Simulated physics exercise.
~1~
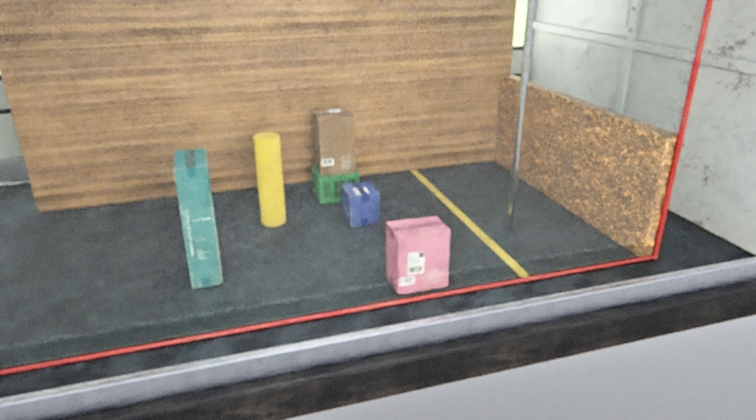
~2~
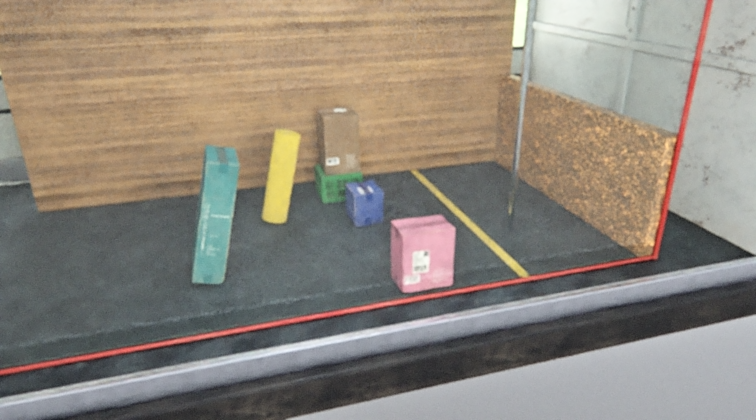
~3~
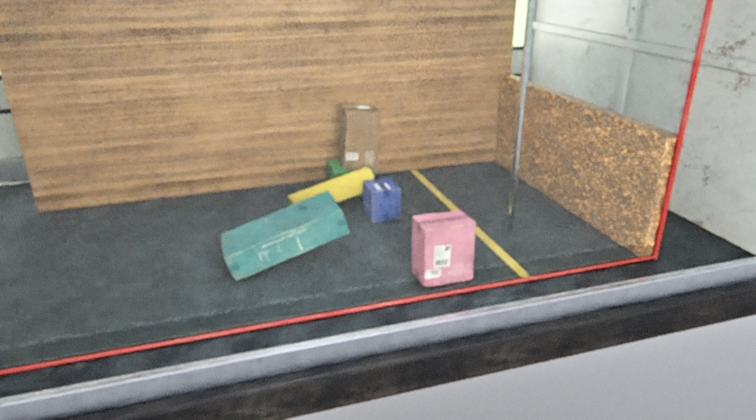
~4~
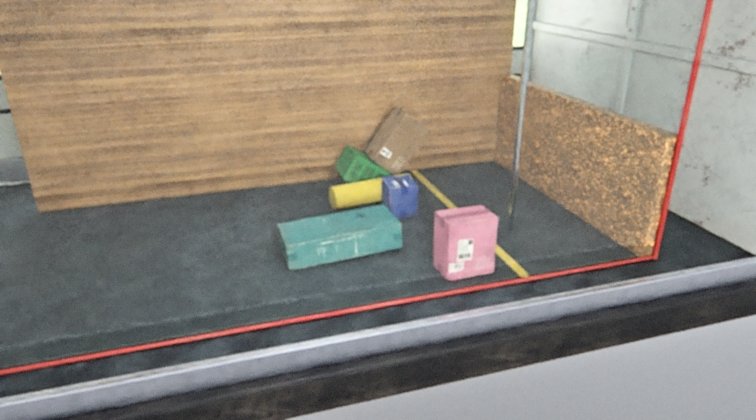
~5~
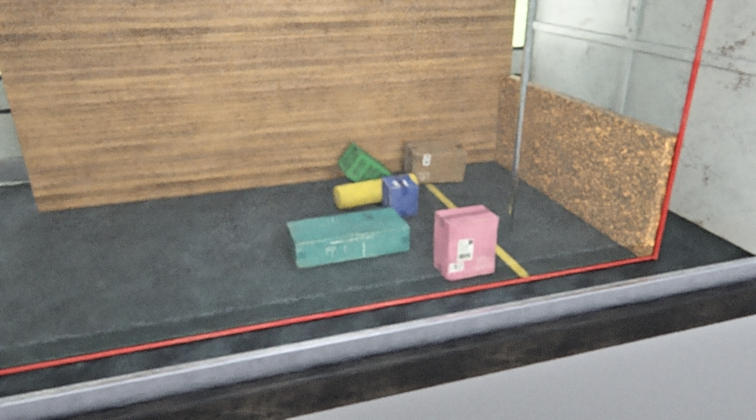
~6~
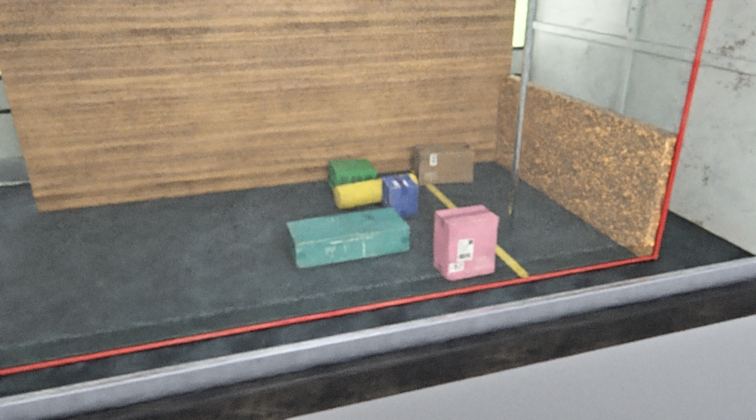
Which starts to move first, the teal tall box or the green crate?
The teal tall box starts to move first, leaning over to the right. The green crate only starts to move after that.
To begin with, a teal tall box, a yellow roll and a pink pack stand in a bay with a wooden back wall, near a blue carton and a brown pack atop a green crate. The teal box and yellow roll lean to the right, then topple onto their sides as the pink pack and blue carton slide right. The green crate tilts, and the brown pack tips off it and lands on its side. The crate then drops back level. At the end, only the brown pack lies beyond the yellow line, while everything else rests short of it.
